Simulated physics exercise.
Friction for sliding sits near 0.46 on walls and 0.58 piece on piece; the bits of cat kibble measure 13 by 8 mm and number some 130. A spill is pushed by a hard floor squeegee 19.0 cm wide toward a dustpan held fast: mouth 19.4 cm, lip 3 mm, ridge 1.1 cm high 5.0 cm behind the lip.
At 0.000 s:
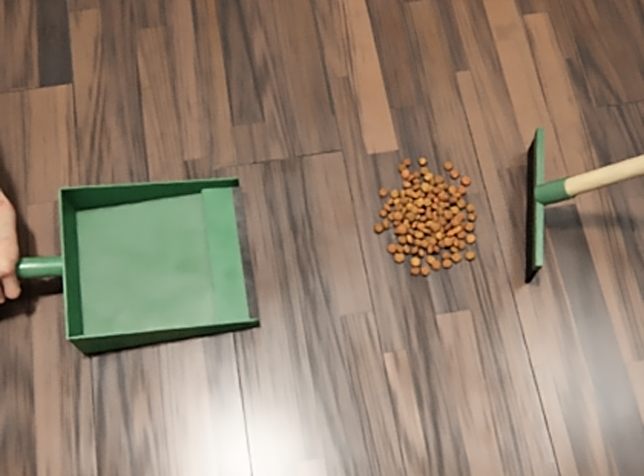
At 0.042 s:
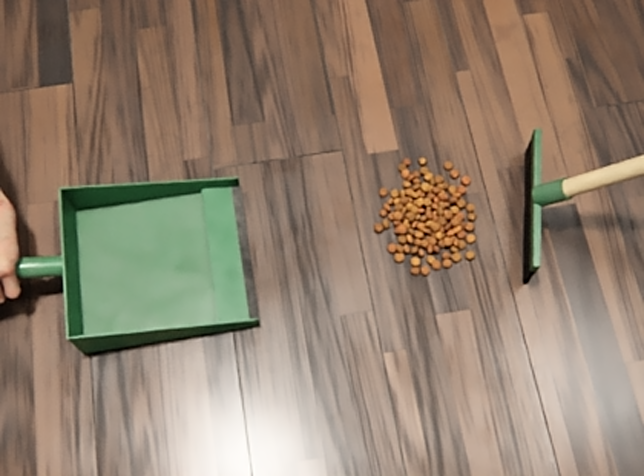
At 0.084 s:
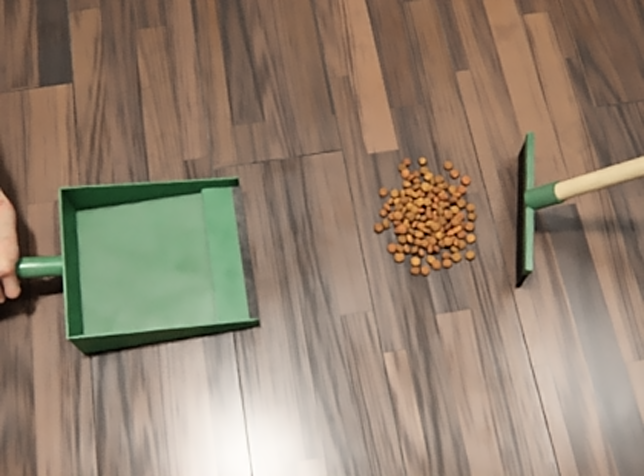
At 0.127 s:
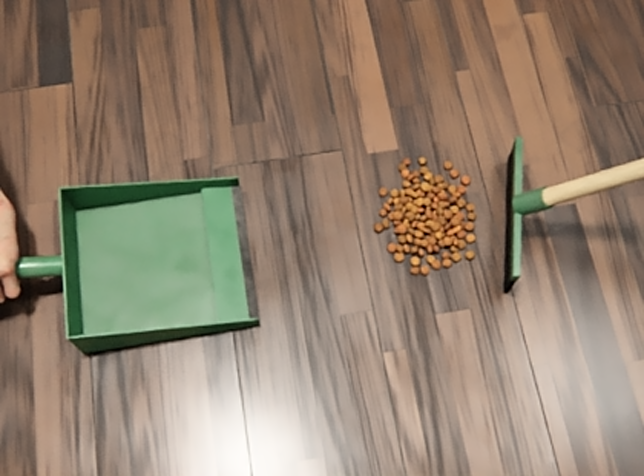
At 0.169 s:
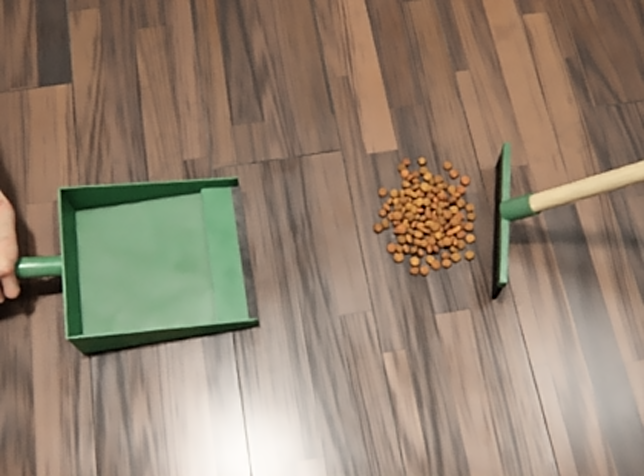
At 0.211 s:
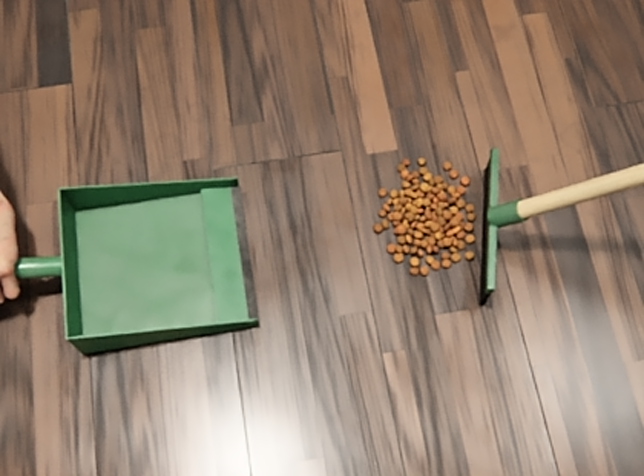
A hand holds a green dustpan while a squeegee slides left toward scattered brown kibble.
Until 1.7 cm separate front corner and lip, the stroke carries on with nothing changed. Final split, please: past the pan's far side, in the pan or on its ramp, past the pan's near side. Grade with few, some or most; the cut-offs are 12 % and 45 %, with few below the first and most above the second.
Far side: Few; pan: Few; near side: Few.
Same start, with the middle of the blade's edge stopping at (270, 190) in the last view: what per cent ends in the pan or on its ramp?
About 15 per cent.
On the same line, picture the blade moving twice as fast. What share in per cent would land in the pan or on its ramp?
I'd put it at close to 0 per cent.
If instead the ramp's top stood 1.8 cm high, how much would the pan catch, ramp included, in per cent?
Around 0 per cent.
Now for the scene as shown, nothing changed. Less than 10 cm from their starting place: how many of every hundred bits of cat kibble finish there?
Around 45 percent.
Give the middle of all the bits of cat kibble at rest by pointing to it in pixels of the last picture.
I'd say roughly (327, 228).
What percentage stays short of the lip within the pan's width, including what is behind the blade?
90 per cent.
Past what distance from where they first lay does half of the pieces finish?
Around 14 centimetres.
After 0.54 s, middle of the blade 18 cm from the lip; 0 % over the lip, far side 0 %, near side 0 %.
After 0.75 s, middle of the blade 9 cm from the lip; 0 % over the lip, far side 0 %, near side 5 %.
Then, at 1.08 s, middle of the blade 4 cm from the lip; 0 % over the lip, far side 0 %, near side 5 %.
At rest (1.4 s), far side 0 %, pan 0 %, near side 10 %, in front of the lip or behind the blade 90 %.
